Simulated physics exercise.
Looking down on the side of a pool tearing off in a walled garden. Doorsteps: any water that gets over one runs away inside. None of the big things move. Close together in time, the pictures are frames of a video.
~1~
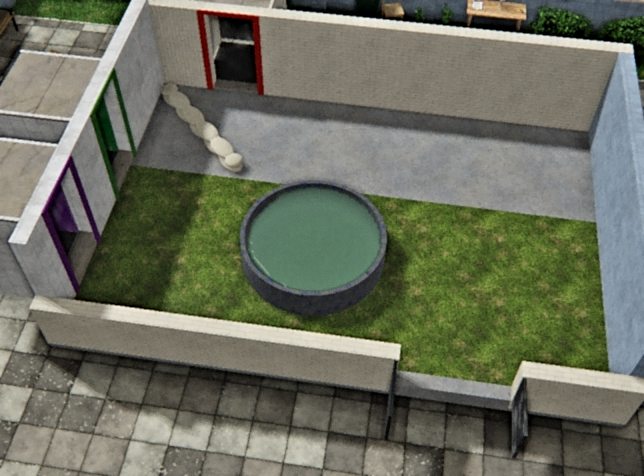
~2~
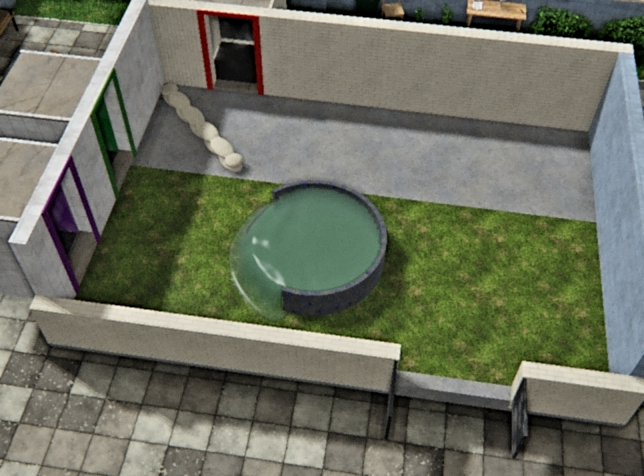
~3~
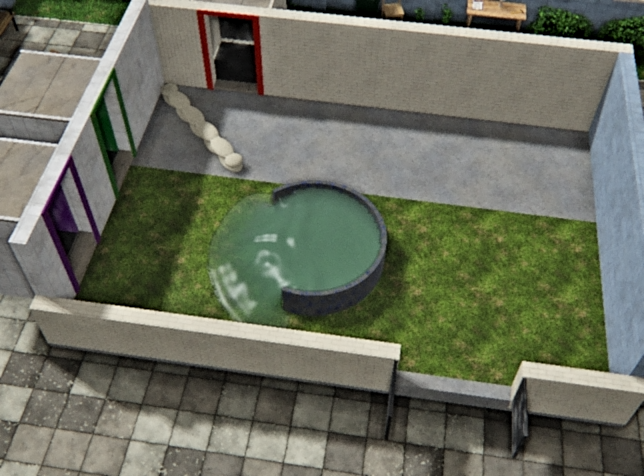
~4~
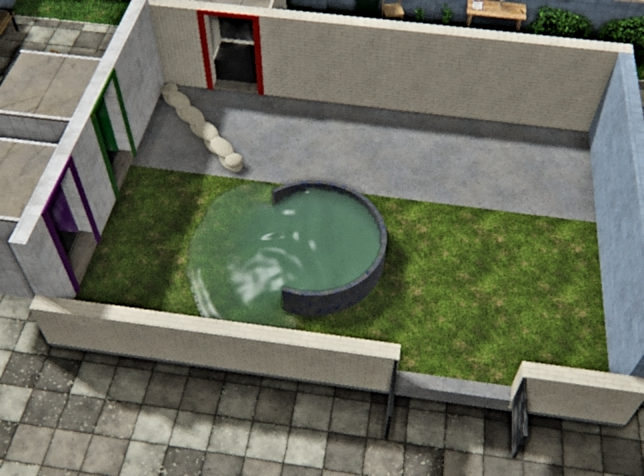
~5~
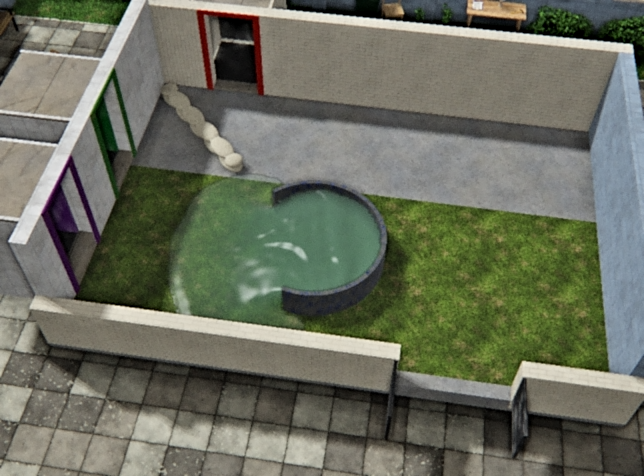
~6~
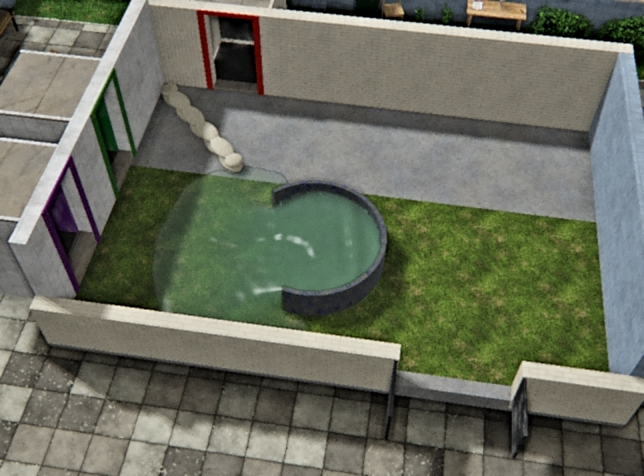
A round pool of green water sat still in a walled garden until its left side opened up, and water poured out through the gap and spread left across the grass in a widening sheet.
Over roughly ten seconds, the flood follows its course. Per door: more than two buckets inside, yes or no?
Per door - red door: No, purple door: No, green door: No.
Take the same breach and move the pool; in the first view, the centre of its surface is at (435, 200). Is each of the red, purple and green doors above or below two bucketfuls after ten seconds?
Lab note - red door crosses the line; purple door never reaches it; green door never reaches it.
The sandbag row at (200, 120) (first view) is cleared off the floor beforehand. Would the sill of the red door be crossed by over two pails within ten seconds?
Result: The red door gets more.
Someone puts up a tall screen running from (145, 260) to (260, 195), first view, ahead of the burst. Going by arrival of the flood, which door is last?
Looking at it, it's the red door here.
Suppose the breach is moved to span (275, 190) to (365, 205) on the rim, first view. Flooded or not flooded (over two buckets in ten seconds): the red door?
Here the red door overshoots.
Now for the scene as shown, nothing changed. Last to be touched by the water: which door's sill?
Observed: The one in red.
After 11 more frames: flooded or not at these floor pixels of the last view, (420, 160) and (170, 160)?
Taking them as listed, I'd call them not wet and soaked.
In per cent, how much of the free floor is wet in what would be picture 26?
About 30 in a hundred.
A moment on, water covers 25 % of the floor; the red door not reached, the purple door not reached, the green door not reached.
Next, water covers 30 % of the floor; the red door not reached, the purple door wet at the sill, nothing in, the green door wet at the sill, nothing in.
Then, water covers 30 % of the floor; the red door not reached, the purple door wet at the sill, nothing in, the green door wet at the sill, nothing in.
Later, water covers 45 % of the floor; the red door wet at the sill, nothing in, the purple door wet at the sill, nothing in, the green door wet at the sill, nothing in.
In the end, water covers 75 % of the floor; the red door wet at the sill, nothing in, the purple door wet at the sill, nothing in, the green door wet at the sill, nothing in.
